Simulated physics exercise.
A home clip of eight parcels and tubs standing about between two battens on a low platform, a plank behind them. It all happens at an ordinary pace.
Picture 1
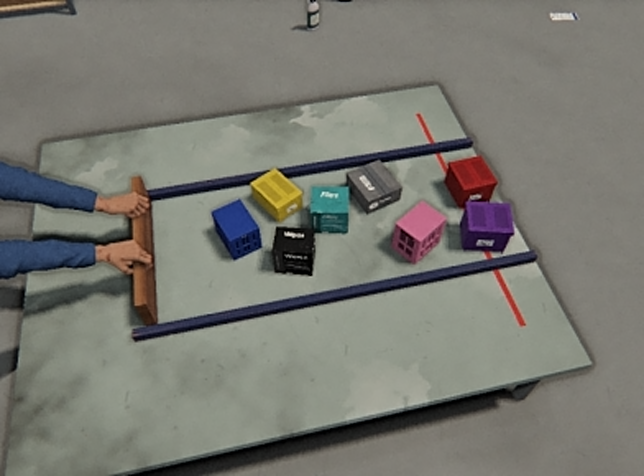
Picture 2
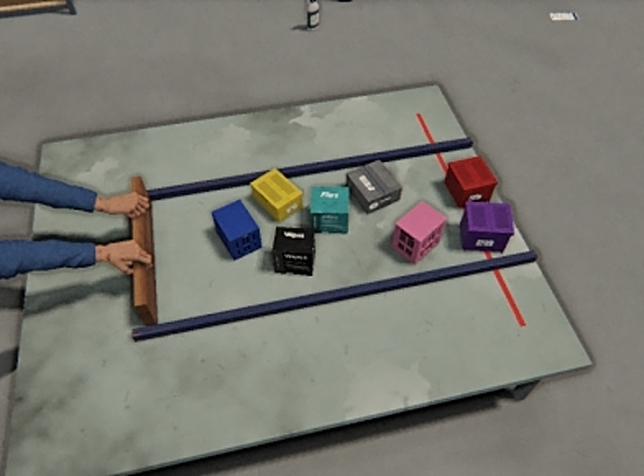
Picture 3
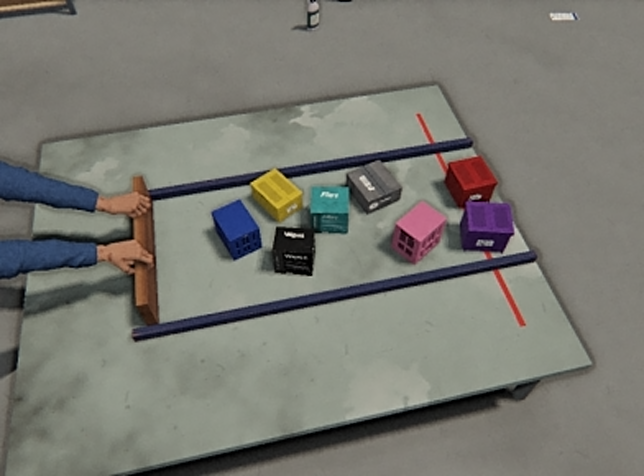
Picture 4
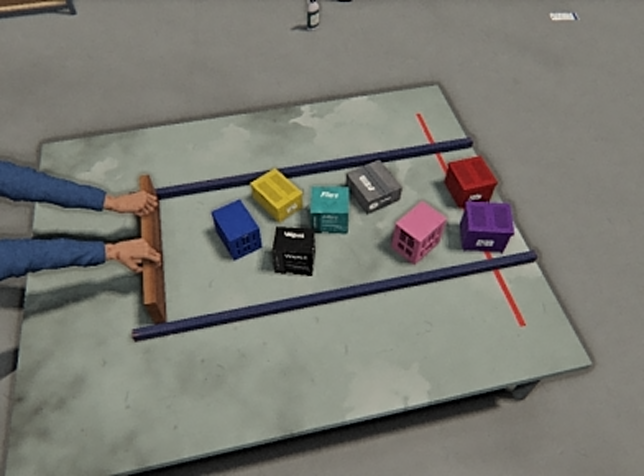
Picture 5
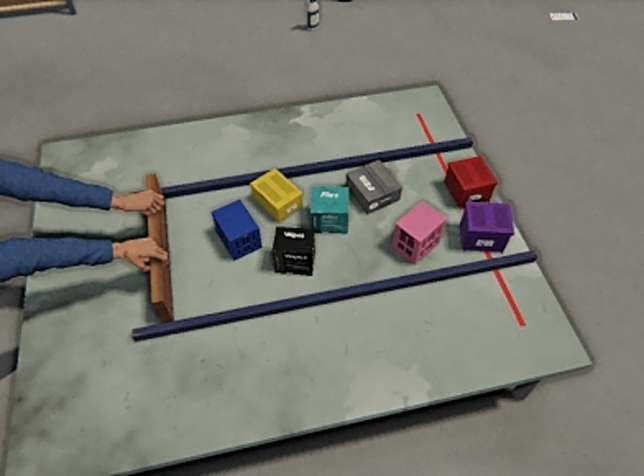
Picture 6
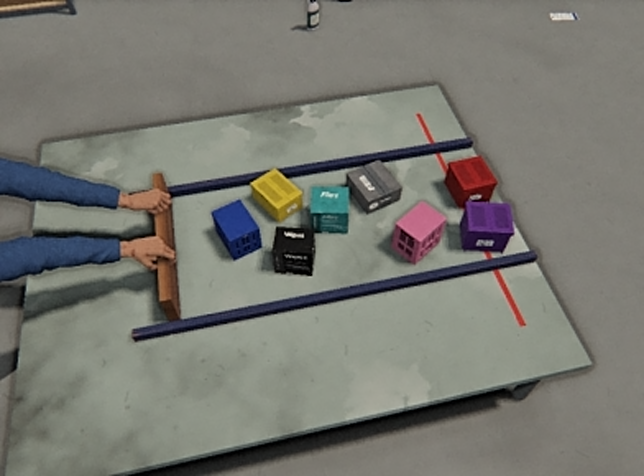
The clip shows eight coloured boxes and crates standing between two dark battens on a low platform marked with a red line, while two hands at the left slide a wooden plank slightly rightward and the boxes stay still.
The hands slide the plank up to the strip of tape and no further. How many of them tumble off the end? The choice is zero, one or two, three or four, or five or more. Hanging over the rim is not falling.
Outcome: The number that fall off is five or more.
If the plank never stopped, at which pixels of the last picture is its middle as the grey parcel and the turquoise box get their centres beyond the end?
About (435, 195), and (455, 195) for the other.
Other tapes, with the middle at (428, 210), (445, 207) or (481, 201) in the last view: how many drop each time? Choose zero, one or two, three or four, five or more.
In that order: One to two; three or four; 5 or more.
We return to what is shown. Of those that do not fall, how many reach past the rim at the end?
1 of them.
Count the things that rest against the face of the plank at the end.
The number is 3.
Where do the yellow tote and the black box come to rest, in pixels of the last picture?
The yellow tote stops around (471, 159); the black box around (499, 227).
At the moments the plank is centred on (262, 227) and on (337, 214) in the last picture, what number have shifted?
First 3, then 5.
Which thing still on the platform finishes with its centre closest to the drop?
The yellow tote.
A little later, none off yet; red tote at rest near (469, 183); purple tote at rest near (485, 228); pink crate at rest near (418, 233).
When it is over, the number that fall off is five or more; down, turquoise box, grey parcel, pink crate, purple tote and red tote.
